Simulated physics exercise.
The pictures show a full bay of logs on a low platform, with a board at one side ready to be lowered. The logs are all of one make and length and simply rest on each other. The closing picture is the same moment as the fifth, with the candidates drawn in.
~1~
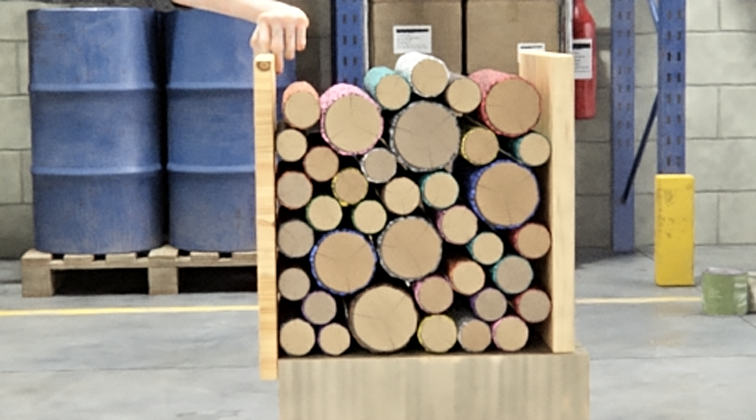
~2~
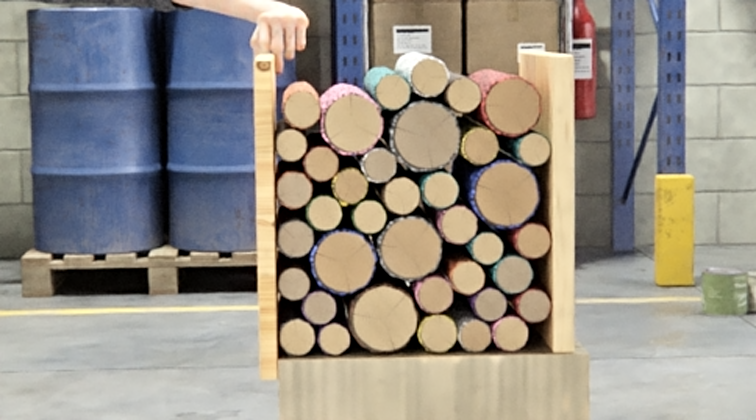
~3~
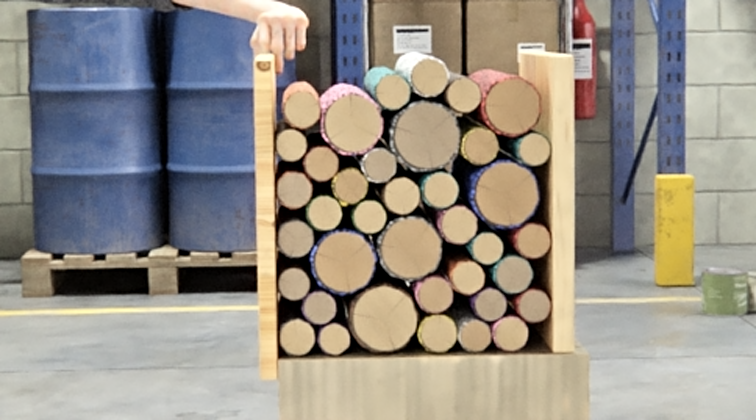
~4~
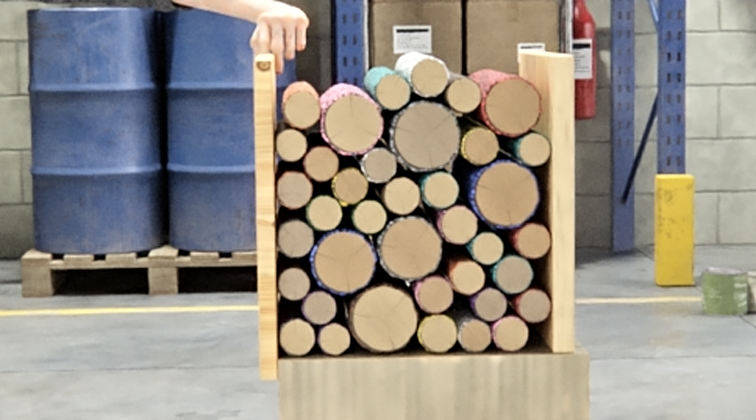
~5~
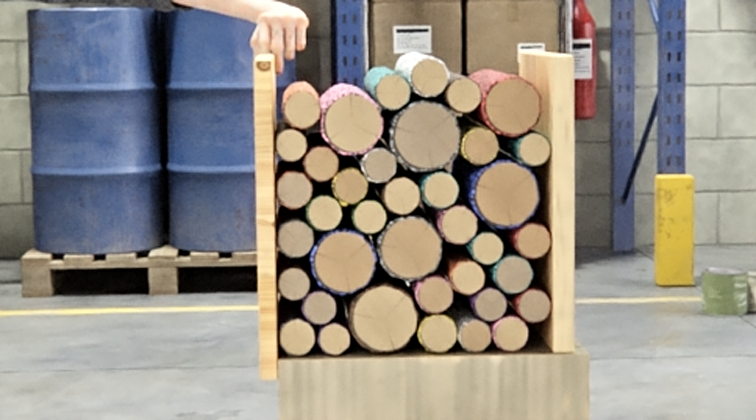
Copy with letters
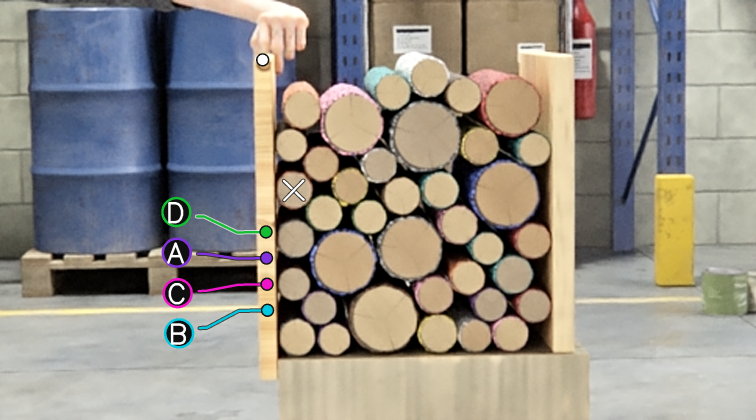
Stacked round logs sitting motionless between upright wooden boards on a platform, a hand resting atop the left board.
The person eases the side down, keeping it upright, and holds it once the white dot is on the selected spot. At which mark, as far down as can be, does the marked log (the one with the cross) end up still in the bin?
Lower it to D and no more.
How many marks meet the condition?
One of the four.
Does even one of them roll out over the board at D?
At D: Yes.
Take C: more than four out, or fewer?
More than four.
On the marked copy, A at (267, 258); B at (268, 310); C at (267, 284); D at (266, 232); the cross at (294, 190); the white dot at (263, 60).
Following D. Soon after the start, top of the board (273, 137).
Later, top of the board (275, 224).
In the end, top of the board (275, 231), about five out over the board, the crossed one still inside.
As for the rest, A lets the crossed one out; B lets the crossed one out; C lets the crossed one out.
